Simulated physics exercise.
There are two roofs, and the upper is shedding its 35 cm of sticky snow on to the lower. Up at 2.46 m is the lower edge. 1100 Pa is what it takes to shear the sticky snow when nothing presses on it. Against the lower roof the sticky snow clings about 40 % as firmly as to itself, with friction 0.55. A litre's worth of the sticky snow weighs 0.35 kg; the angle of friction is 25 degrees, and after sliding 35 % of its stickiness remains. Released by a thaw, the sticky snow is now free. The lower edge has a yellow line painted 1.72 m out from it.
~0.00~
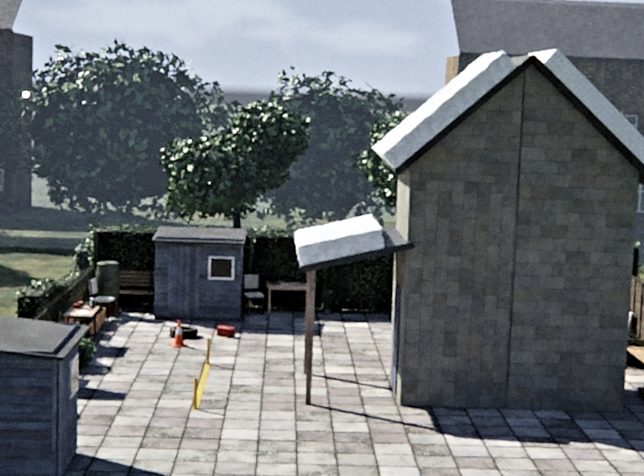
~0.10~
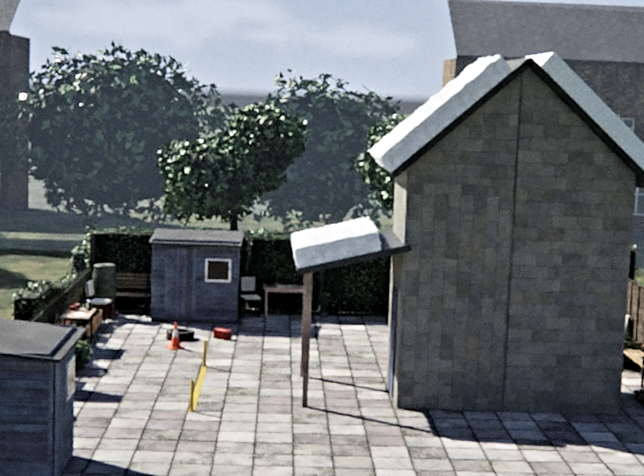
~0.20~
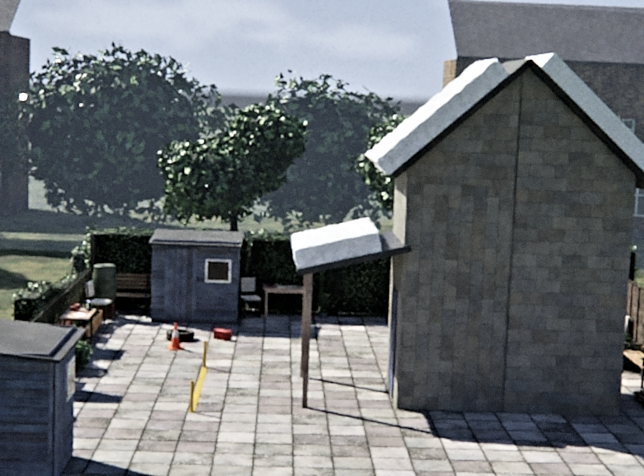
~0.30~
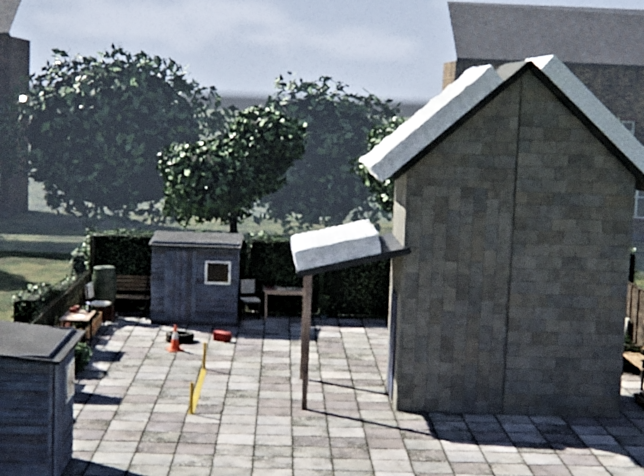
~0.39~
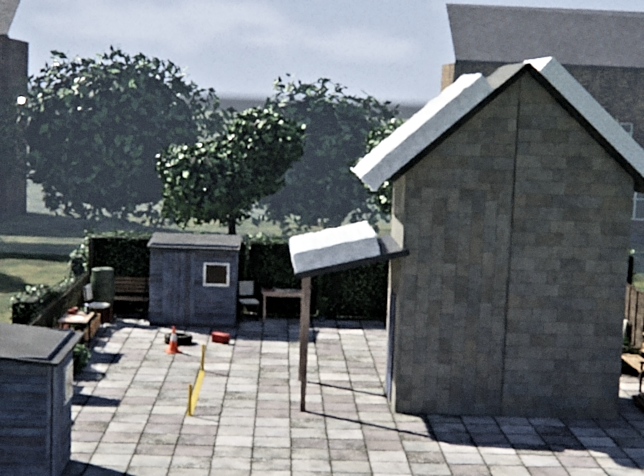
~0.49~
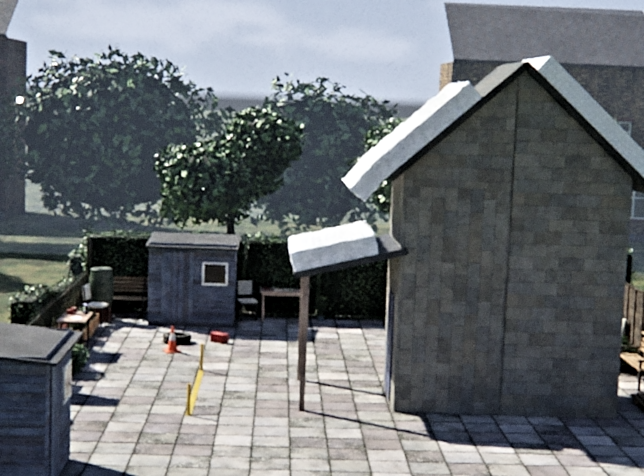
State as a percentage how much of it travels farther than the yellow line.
Roughly 42 per cent travels past the yellow line.
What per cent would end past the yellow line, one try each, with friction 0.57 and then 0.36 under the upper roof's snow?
One try each gives 12 % and then 25 %.
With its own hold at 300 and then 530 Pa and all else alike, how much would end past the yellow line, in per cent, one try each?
Respectively 50 % and 50 %.
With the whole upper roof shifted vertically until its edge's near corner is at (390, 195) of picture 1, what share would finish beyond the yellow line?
That would come to around 20 %.
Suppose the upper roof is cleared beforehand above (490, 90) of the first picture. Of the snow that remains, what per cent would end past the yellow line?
I'd put it at around 30 percent.
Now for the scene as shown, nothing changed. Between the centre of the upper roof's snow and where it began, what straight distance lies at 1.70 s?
Straight-line shift: Roughly 5.4 m.
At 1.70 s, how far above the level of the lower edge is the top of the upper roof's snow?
About 0.7 m.
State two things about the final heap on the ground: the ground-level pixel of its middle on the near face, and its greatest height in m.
(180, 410), 0.4 m.
After 1.04 s, none is below the lower edge and 0 % is past the line.
After 1.70 s, 57 % is below the lower edge and 22 % is past the line.
After 2.35 s, 72 % is below the lower edge and 42 % is past the line.
After 3.00 s, 73 % is below the lower edge and 42 % is past the line.
After 3.20 s, at the end, 73 % is below the lower edge and 42 % is past the line.
